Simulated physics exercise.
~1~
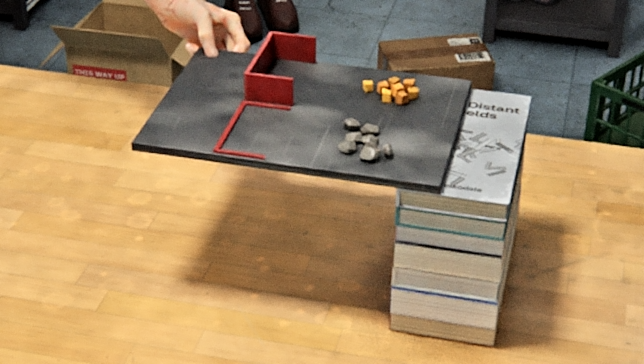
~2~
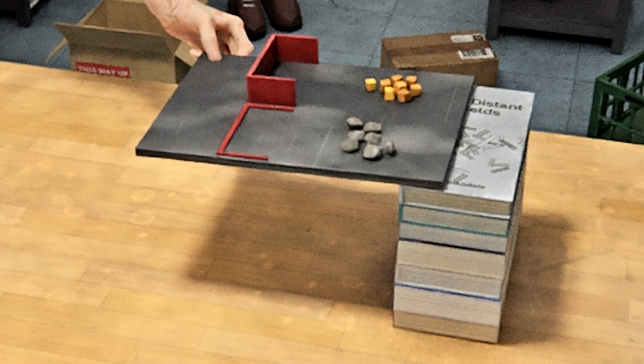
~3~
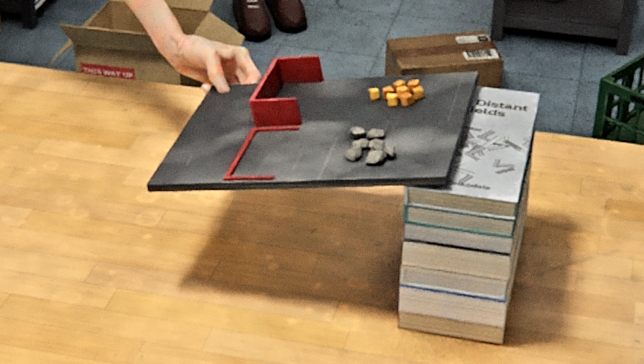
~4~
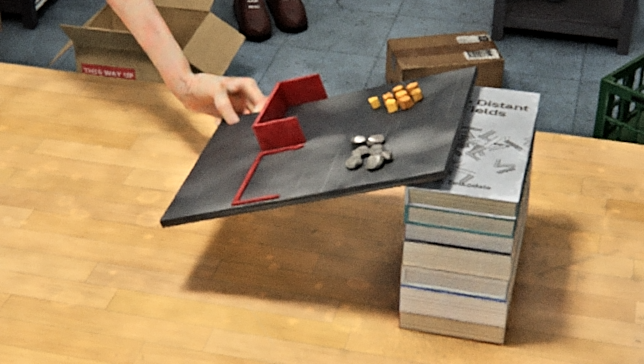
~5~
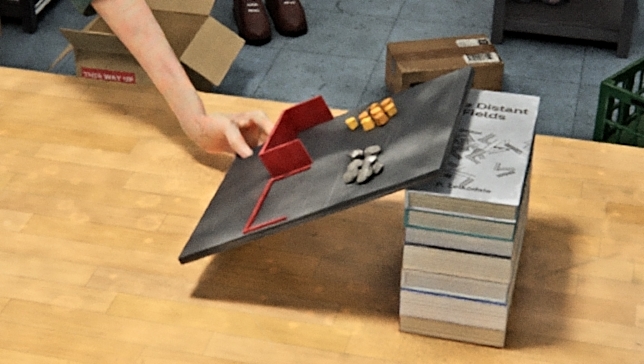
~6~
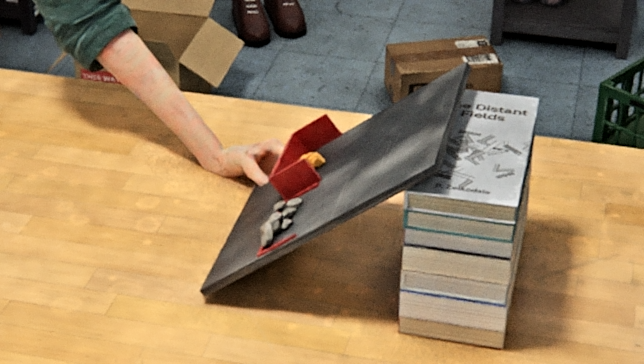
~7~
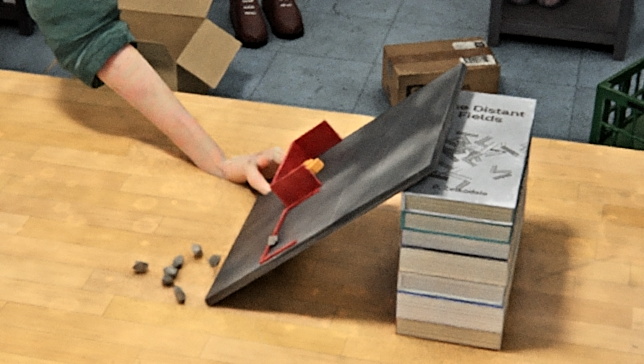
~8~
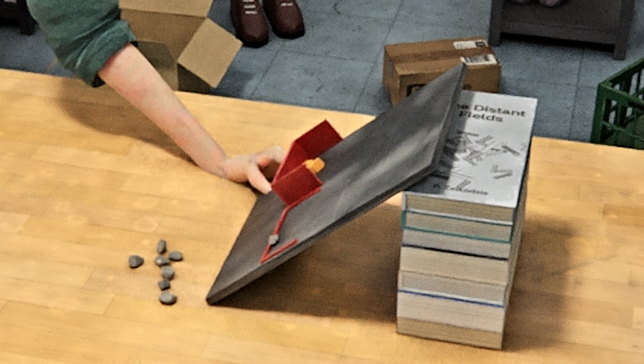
Grey stones slide down a tilting board past a low red bar, orange pieces stay behind another.
